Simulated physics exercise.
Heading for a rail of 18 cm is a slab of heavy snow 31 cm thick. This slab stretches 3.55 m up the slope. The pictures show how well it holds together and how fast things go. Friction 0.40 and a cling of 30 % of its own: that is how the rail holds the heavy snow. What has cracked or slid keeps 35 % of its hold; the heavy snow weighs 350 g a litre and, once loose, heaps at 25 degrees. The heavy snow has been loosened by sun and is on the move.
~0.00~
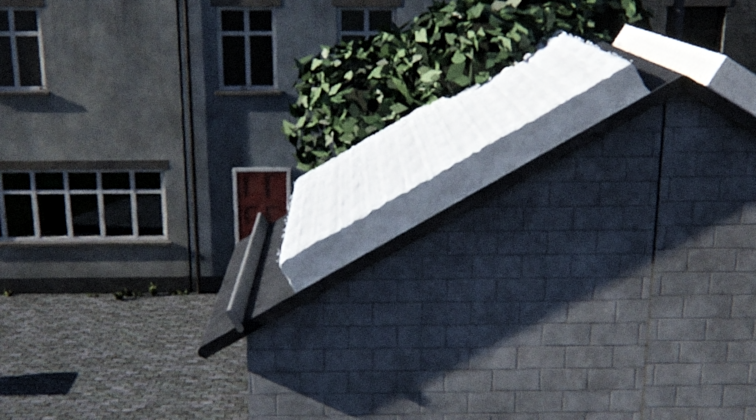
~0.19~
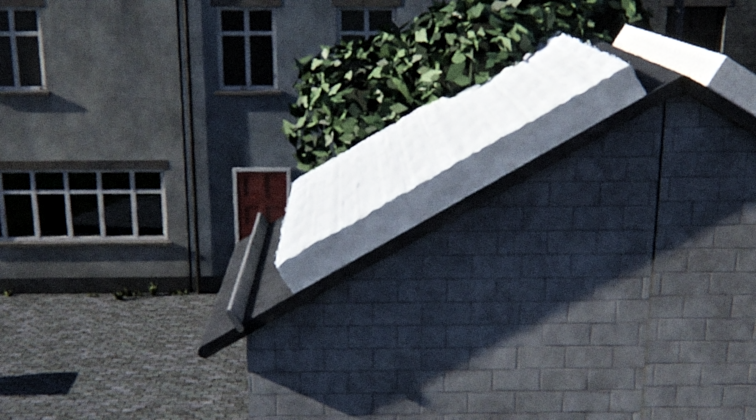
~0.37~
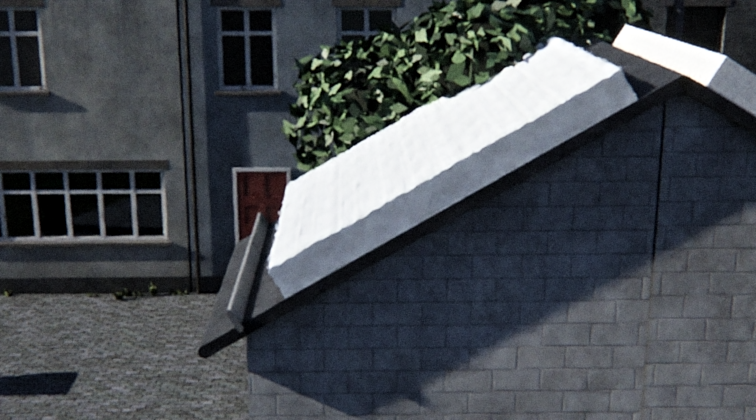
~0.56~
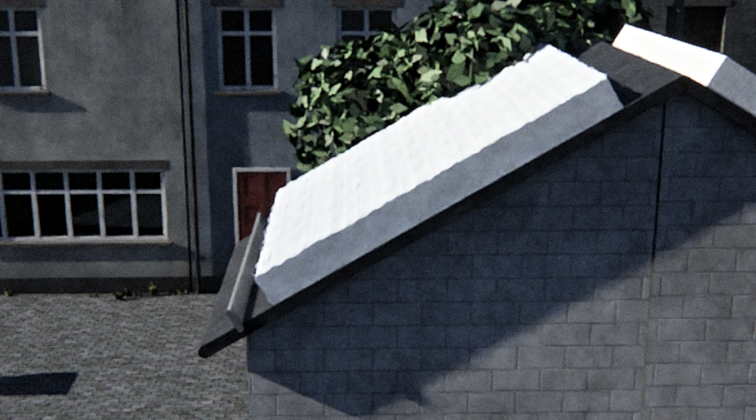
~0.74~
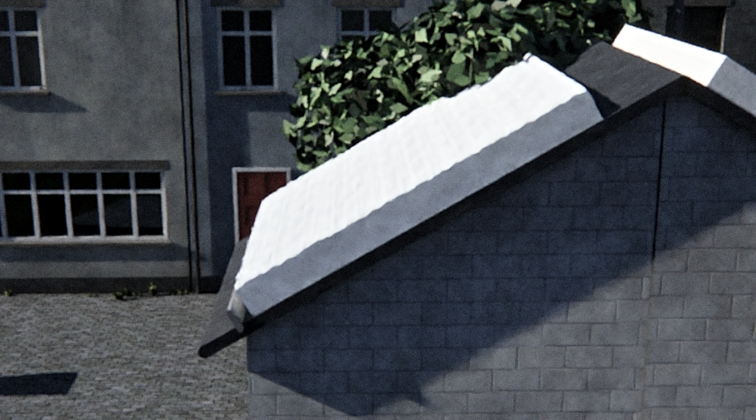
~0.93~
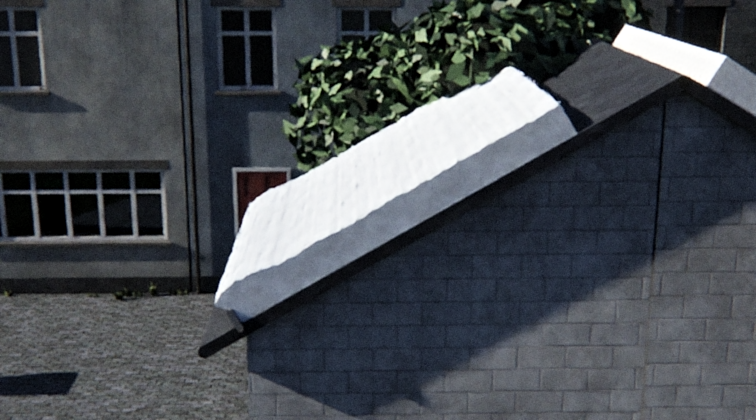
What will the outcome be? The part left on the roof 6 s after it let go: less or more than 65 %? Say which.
The answer is less.
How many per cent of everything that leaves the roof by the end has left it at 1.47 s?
Some 20 per cent.
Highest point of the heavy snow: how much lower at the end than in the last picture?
About 0.8 m.
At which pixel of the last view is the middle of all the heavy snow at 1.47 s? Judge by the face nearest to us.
Approximately at pixel (325, 255).
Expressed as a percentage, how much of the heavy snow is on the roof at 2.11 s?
I'd say close to 75 in a hundred.
After 1.47 s, 92 % of the snow is on the roof.
After 2.11 s, 73 % of the snow is on the roof.
After 2.76 s, 62 % of the snow is on the roof.
After 3.40 s, 57 % of the snow is on the roof.
After 6.00 s, 54 % of the snow is on the roof.
